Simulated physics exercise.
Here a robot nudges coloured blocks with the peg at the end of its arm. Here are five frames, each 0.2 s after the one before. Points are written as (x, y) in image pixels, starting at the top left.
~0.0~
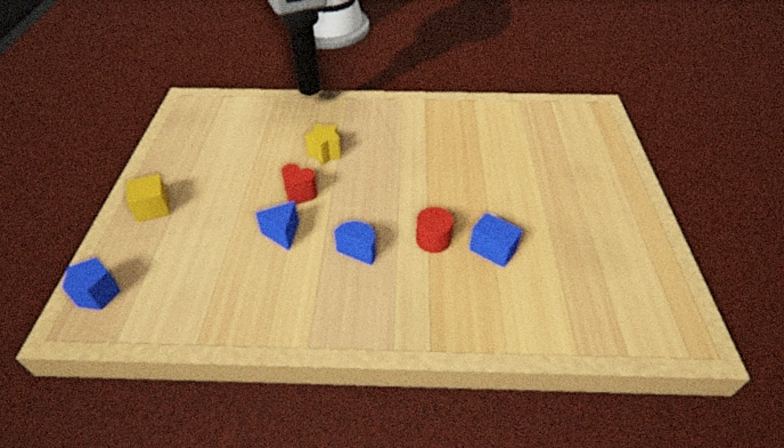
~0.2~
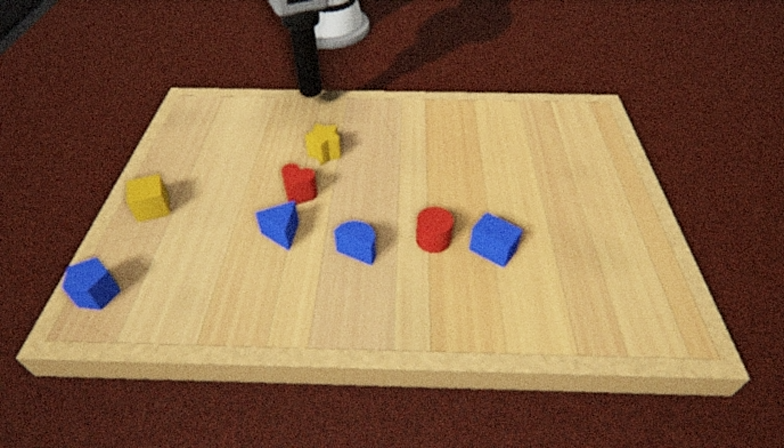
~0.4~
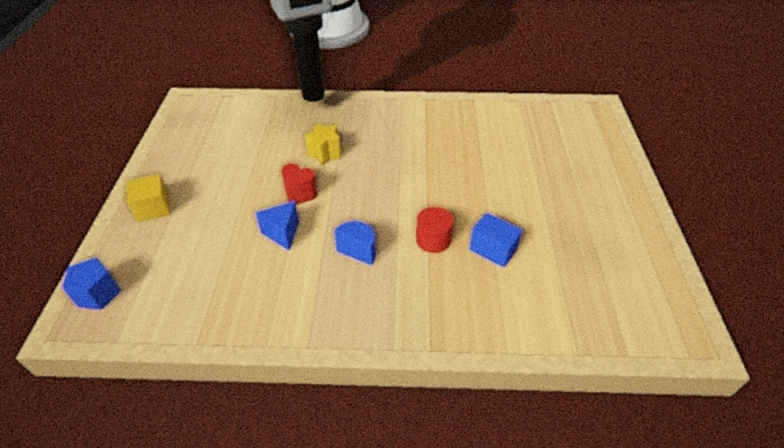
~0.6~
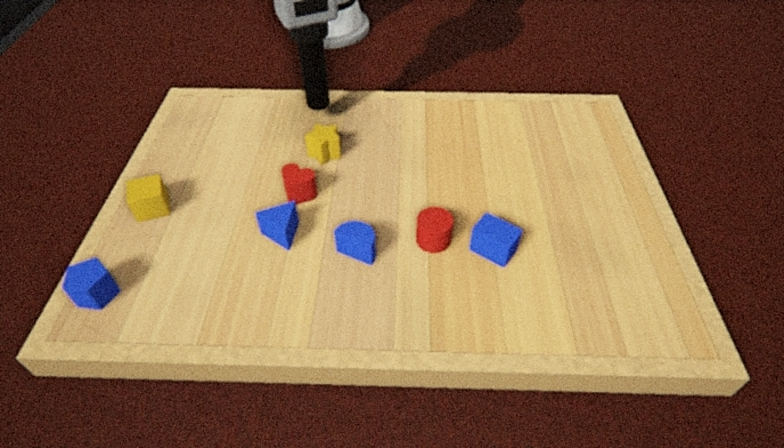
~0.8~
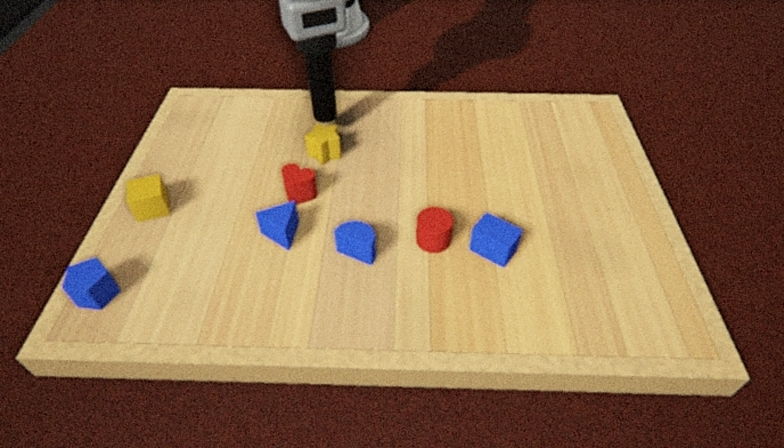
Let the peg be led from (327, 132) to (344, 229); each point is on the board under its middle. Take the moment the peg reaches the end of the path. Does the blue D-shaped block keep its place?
Yes - that is the case.
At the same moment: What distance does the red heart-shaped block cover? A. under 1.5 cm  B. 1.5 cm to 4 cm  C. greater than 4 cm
Option B.
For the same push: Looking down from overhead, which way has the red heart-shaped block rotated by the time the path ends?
From above, the red heart-shaped block will be seen to turn clockwise.
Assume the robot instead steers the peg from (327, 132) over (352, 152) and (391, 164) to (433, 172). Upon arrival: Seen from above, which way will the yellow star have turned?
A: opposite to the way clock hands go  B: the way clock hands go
The one that fits is B, the way clock hands go.
On the path given first. One third of the way, peg (331, 145); yellow star (324, 156).
Two thirds of the way, peg (336, 178); red heart-shaped block (292, 185), turned 75° clockwise; yellow star (323, 191), turned 20° clockwise.
At the end, peg (342, 214); red heart-shaped block (292, 185), turned 75° clockwise; yellow star (313, 217), turned 60° clockwise; blue D-shaped block not moved.
